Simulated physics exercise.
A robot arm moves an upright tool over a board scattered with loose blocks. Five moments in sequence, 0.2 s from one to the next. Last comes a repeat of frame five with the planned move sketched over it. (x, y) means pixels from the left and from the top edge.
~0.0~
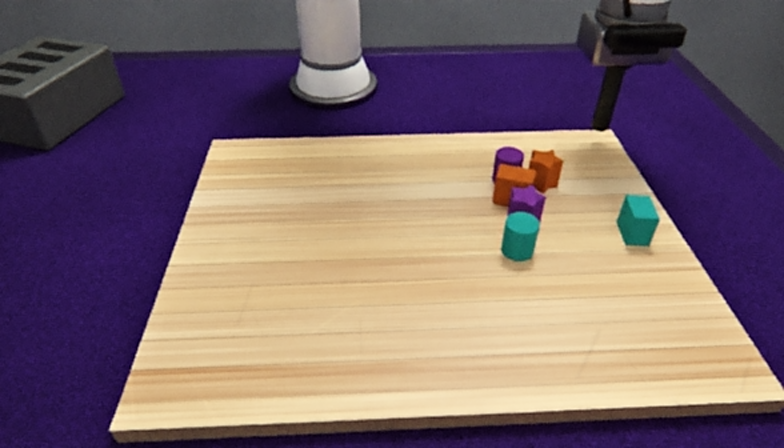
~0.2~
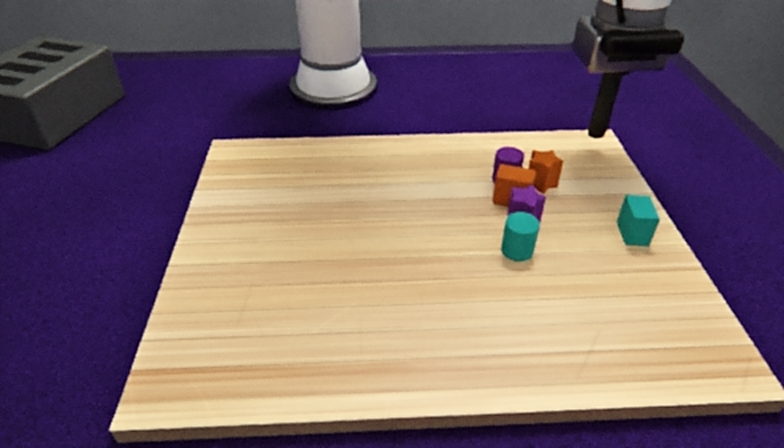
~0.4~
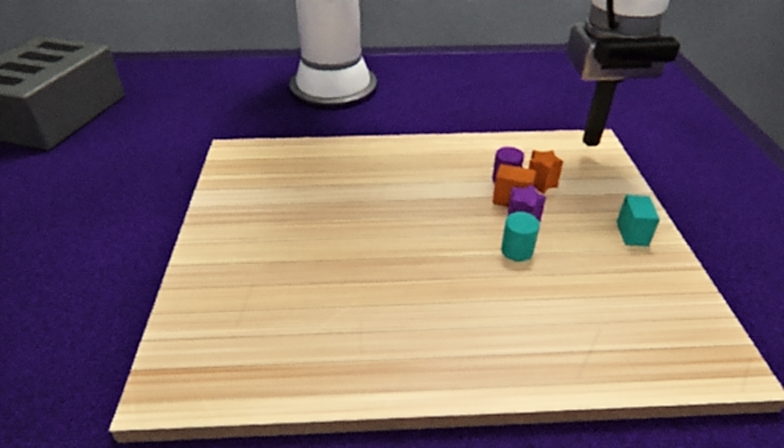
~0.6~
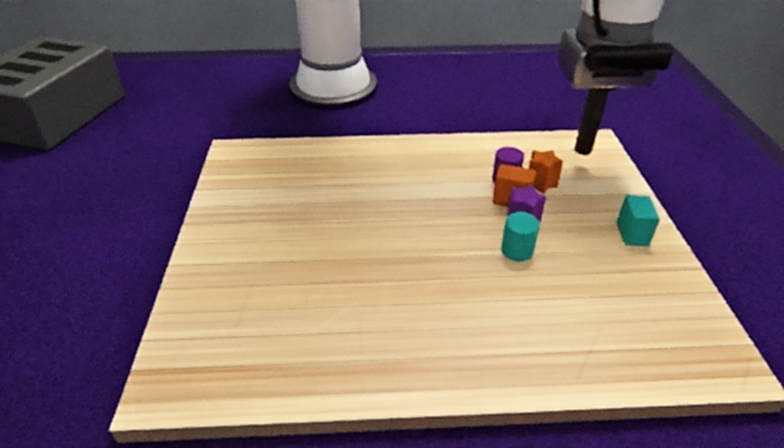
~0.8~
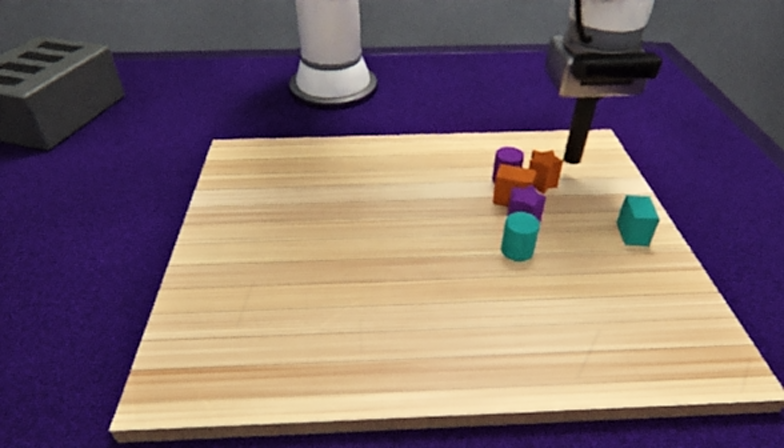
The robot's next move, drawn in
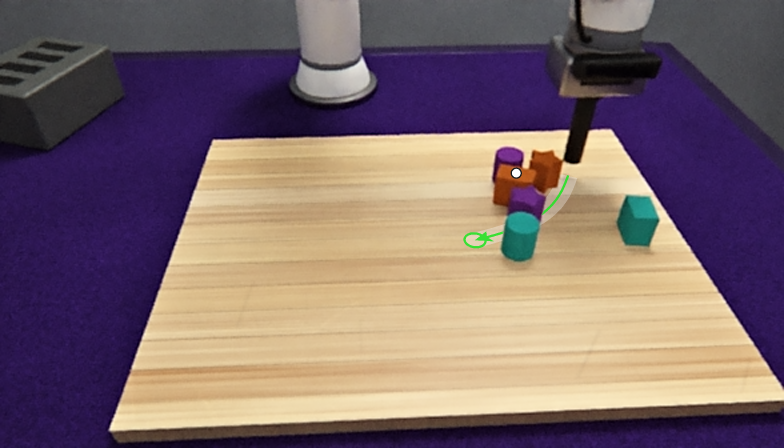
A pale wooden board lies on a purple surface against a grey wall, seen from above at an angle by a still camera. Right of centre sit a purple cylinder, an orange block, an orange star, a purple star and a teal cylinder, with a teal block farther right. A robot arm's dark upright tool moves a short way left and nearer from the upper right, while the blocks stay still.
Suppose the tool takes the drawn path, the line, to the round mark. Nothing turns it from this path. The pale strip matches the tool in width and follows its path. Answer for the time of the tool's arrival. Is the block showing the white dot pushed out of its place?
Answer: No.
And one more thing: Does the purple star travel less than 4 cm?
No, that is not what happens.
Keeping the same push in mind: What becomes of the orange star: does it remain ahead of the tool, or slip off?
Once the path is finished, the orange star lies beside or behind the tool.
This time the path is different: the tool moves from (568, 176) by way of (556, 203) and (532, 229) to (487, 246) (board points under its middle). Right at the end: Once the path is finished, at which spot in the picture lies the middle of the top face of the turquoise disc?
Most likely (513, 233).
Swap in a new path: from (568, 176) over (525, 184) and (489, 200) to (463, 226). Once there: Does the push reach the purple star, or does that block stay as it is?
That block is going to get moved.
The drawn path runs from (568, 176) through (554, 203) and (522, 225) to (475, 240); the dot is on the orange rectangular block.
On the path given first. One third of the way, tool (557, 187); orange star (543, 161), turned 55° clockwise.
Two thirds of the way, tool (525, 209); turquoise disc (520, 226); purple star (507, 203); orange star (543, 161), turned 55° clockwise.
At the end, tool (477, 224); orange rectangular block not moved; turquoise disc (520, 226); purple star (457, 218); orange star (543, 161), turned 55° clockwise.
